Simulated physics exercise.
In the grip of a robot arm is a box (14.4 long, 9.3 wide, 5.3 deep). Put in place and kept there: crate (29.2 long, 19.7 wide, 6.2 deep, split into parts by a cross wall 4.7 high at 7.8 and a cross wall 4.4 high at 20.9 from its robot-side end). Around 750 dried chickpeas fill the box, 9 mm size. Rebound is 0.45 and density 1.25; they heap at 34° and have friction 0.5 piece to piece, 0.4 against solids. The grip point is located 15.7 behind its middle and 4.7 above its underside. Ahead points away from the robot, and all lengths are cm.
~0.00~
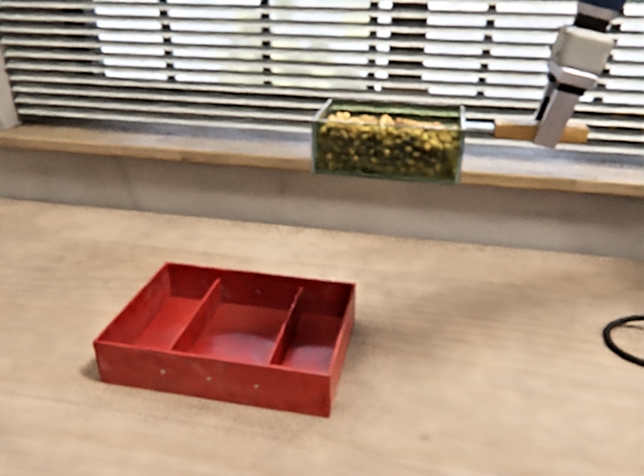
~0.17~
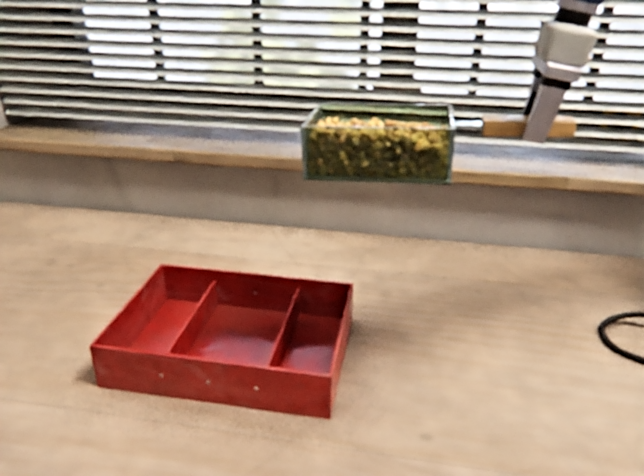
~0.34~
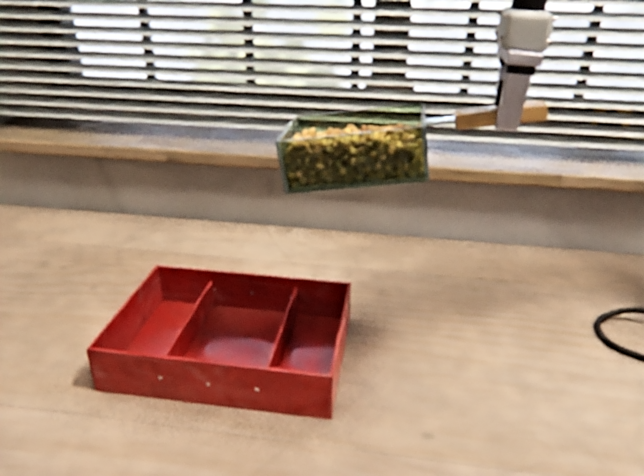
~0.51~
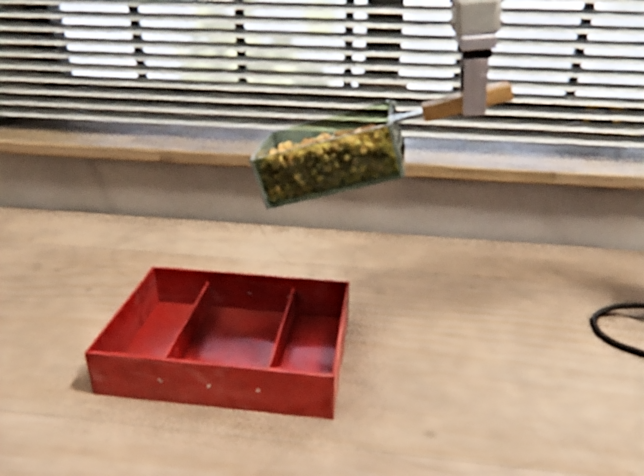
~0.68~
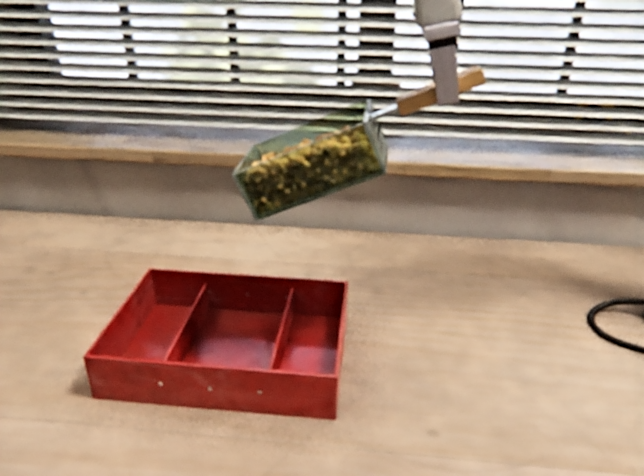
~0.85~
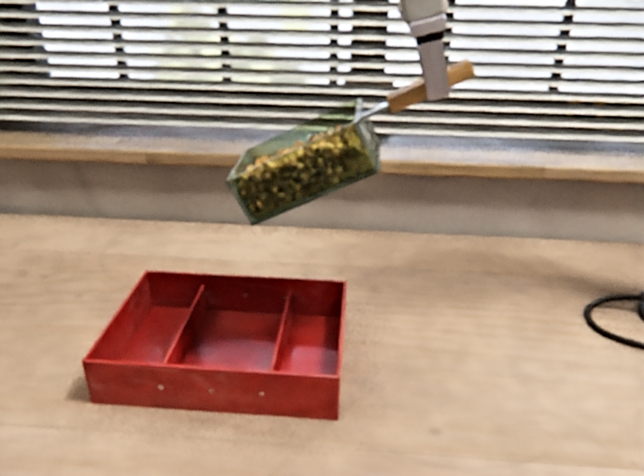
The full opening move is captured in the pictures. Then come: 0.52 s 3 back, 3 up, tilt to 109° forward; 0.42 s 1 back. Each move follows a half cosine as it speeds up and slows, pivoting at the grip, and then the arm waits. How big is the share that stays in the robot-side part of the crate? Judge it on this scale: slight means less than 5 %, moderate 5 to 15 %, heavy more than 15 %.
Slight.
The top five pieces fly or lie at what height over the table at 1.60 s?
Close to 22 cm.
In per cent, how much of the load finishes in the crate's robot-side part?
Around 2 percent.
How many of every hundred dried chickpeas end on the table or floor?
Some 100 per cent.
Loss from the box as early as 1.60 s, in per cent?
75 %.
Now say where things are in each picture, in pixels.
The box floor at (388, 160), level; upper third of the load around (382, 131), from x 320 to 455, top at y 115; 752 in the box, in the first frame.
The box floor at (380, 162), tilted 3° forward; upper third of the load around (378, 134), from x 310 to 445, top at y 120, in the second frame.
The box floor at (359, 168), tilted 9° forward; upper third of the load around (372, 141), from x 290 to 420, top at y 125, in the third frame.
The box floor at (338, 173), tilted 18° forward; upper third of the load around (360, 145), from x 265 to 395, top at y 125, in the fourth frame.
The box floor at (323, 178), tilted 24° forward; upper third of the load around (347, 147), from x 250 to 380, top at y 125, in the fifth frame.
The box floor at (317, 179), tilted 27° forward; upper third of the load around (342, 148), from x 245 to 370, top at y 120; 752 in the box, in the sixth frame.
After 1.23 s, tilted 94° forward, highest piece 30 above the table; 597 in the box, 10 in the robot-side part, 8 on the table or floor, 137 in flight or on a rim.
After 1.60 s, tilted 109° forward, highest piece 23 above the table; 385 on the table or floor, 193 in the box, 9 in the robot-side part, 165 in flight or on a rim.
After 1.99 s, tilted 109° forward, highest piece 19 above the table; 697 on the table or floor, 15 in the box, 9 in the robot-side part, 31 in flight or on a rim.
After 3.04 s, tilted 109° forward, highest piece 2 above the table; 743 on the table or floor, 9 in the robot-side part.
In the end, 743 on the table or floor, 9 in the robot-side part. That is 1 % in the robot-side part of the crate.
